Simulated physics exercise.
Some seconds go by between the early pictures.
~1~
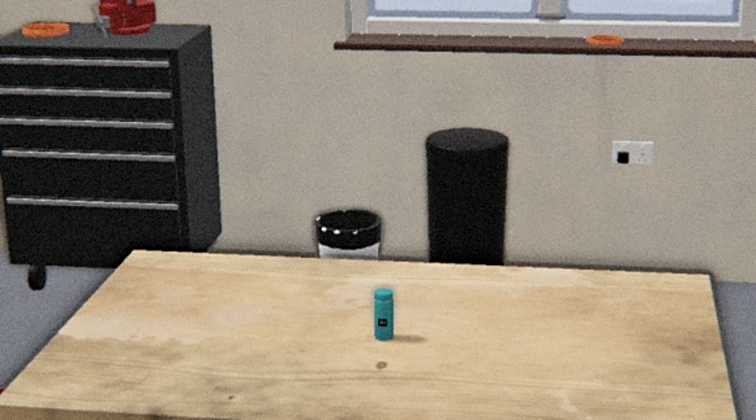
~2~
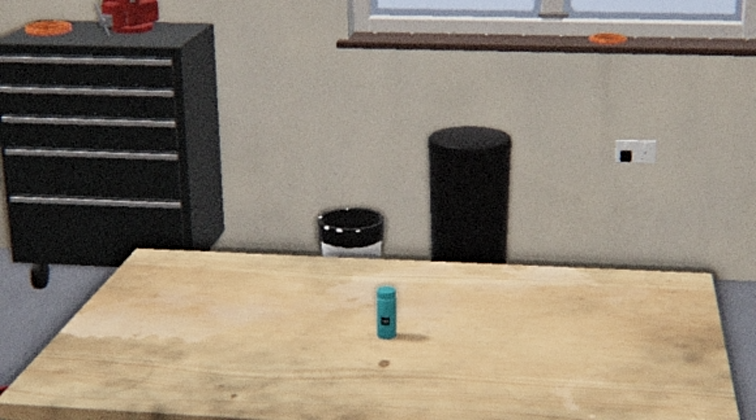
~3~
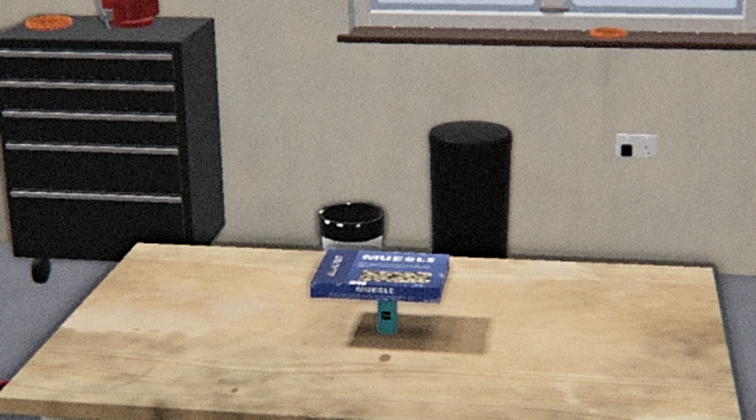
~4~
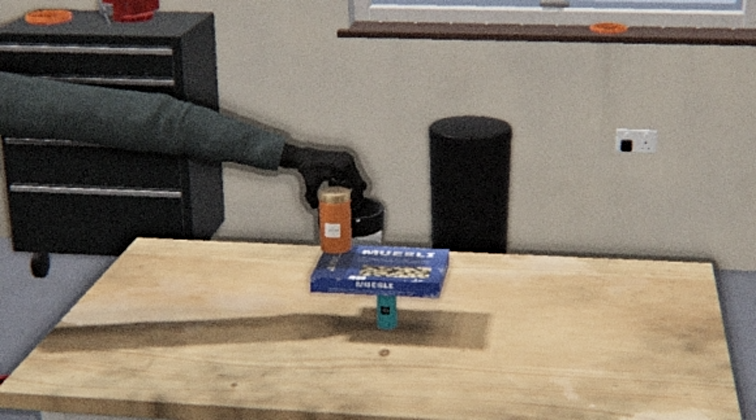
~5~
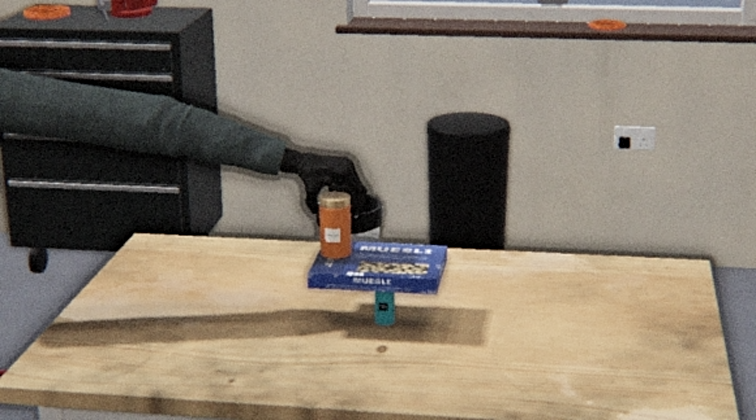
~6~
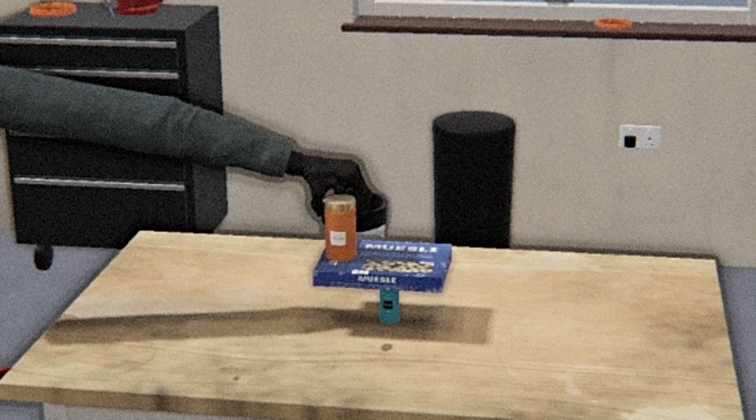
At the start, a small turquoise shaker stands alone on a wooden table. A blue muesli box then appears lying flat on top of it, and a dark-sleeved, gloved arm reaches in from the left with an orange jar, lowering it slightly onto the box's left side, the hand staying at the jar.
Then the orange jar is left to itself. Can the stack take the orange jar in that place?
Pretty clearly, it isn't secure there.
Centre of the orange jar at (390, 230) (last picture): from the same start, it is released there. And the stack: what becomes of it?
After that, it remains intact.
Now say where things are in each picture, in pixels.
In the first frame, the last thing is not in view yet; turquoise shaker (384, 315).
In the second frame, the last thing is not in view yet; turquoise shaker (387, 313).
In the third frame, the last thing is not in view yet; turquoise shaker (387, 307).
The fourth frame shows on its way; orange jar (335, 220); turquoise shaker (387, 302).
The fifth frame shows on its way; orange jar (335, 225); turquoise shaker (385, 299).
The sixth frame shows in place under the hand; orange jar (341, 228); turquoise shaker (390, 297).
Then, 0.40 s past the last view, orange jar now fallen; blue packet rocked 62° from its first pose.
Then, 0.80 s past the last view, blue packet now fallen; turquoise shaker rocked 69° from its first pose.
Finally, fallen, turquoise shaker, blue packet and orange jar. The stack comes apart.
